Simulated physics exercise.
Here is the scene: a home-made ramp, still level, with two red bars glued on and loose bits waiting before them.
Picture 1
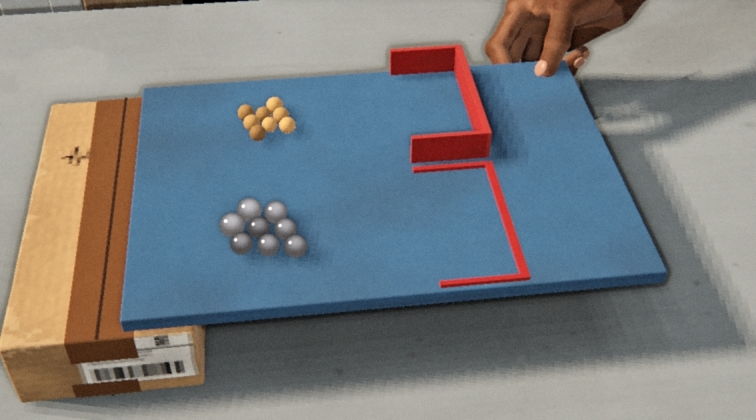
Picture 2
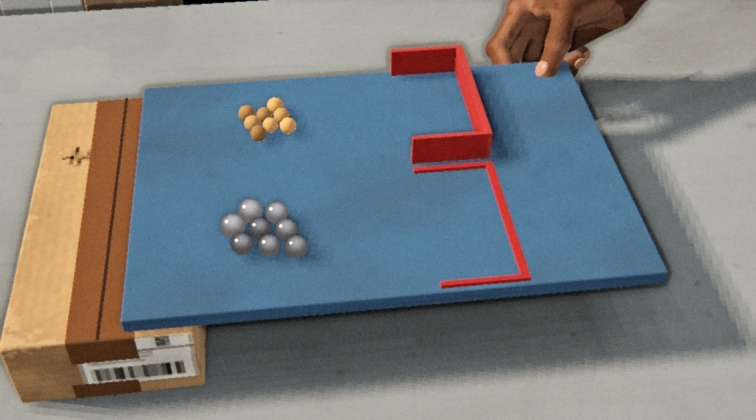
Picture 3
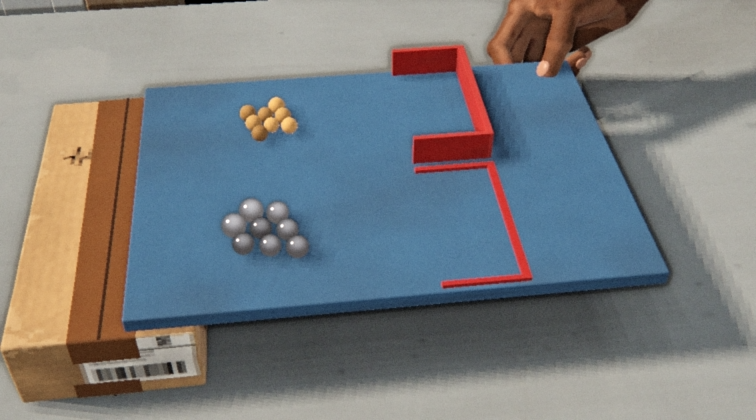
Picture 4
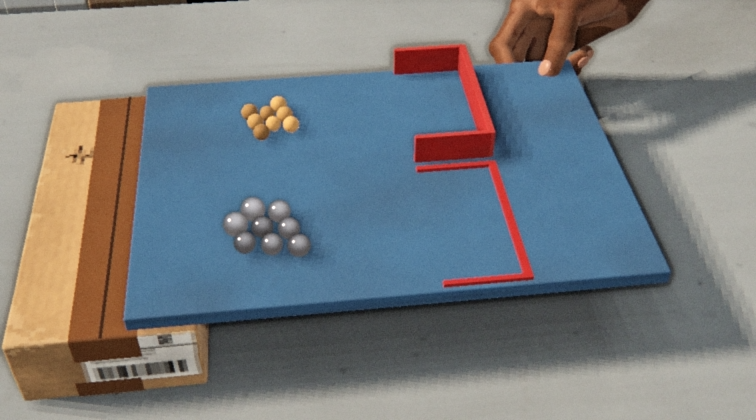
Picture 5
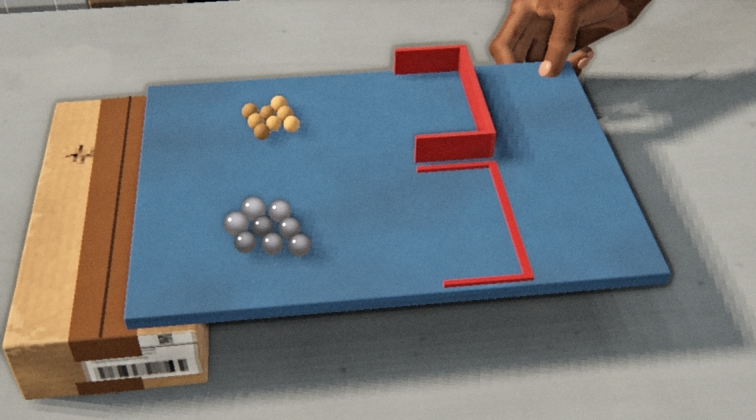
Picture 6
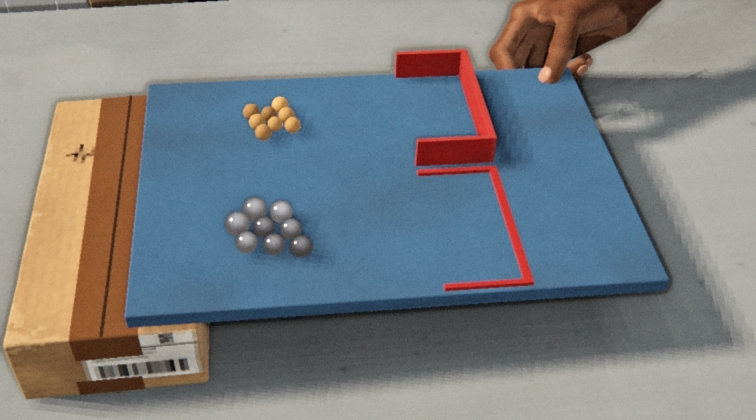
On a blue board, a hand slightly lowers one end while two groups of balls stay still.
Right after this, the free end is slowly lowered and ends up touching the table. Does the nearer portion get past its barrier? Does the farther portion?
In the end most likely the nearer portion clears its barrier, most likely the farther portion gets caught at its barrier.
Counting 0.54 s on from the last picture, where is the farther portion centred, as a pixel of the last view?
(356, 134), roughly.
Then, 0.26 s later than the last frame, board sloping at 8°; nearer portion on its way down; farther portion where it was.
Then, 0.54 s later than the last frame, board resting at 11°; nearer portion on its way down; farther portion on its way down.
Then, 0.86 s later than the last frame, board resting at 11°; nearer portion the larger part past its bar; farther portion has reached its bar.
When it is over, board resting at 11°; nearer portion every one past its bar; farther portion gathered behind its bar.
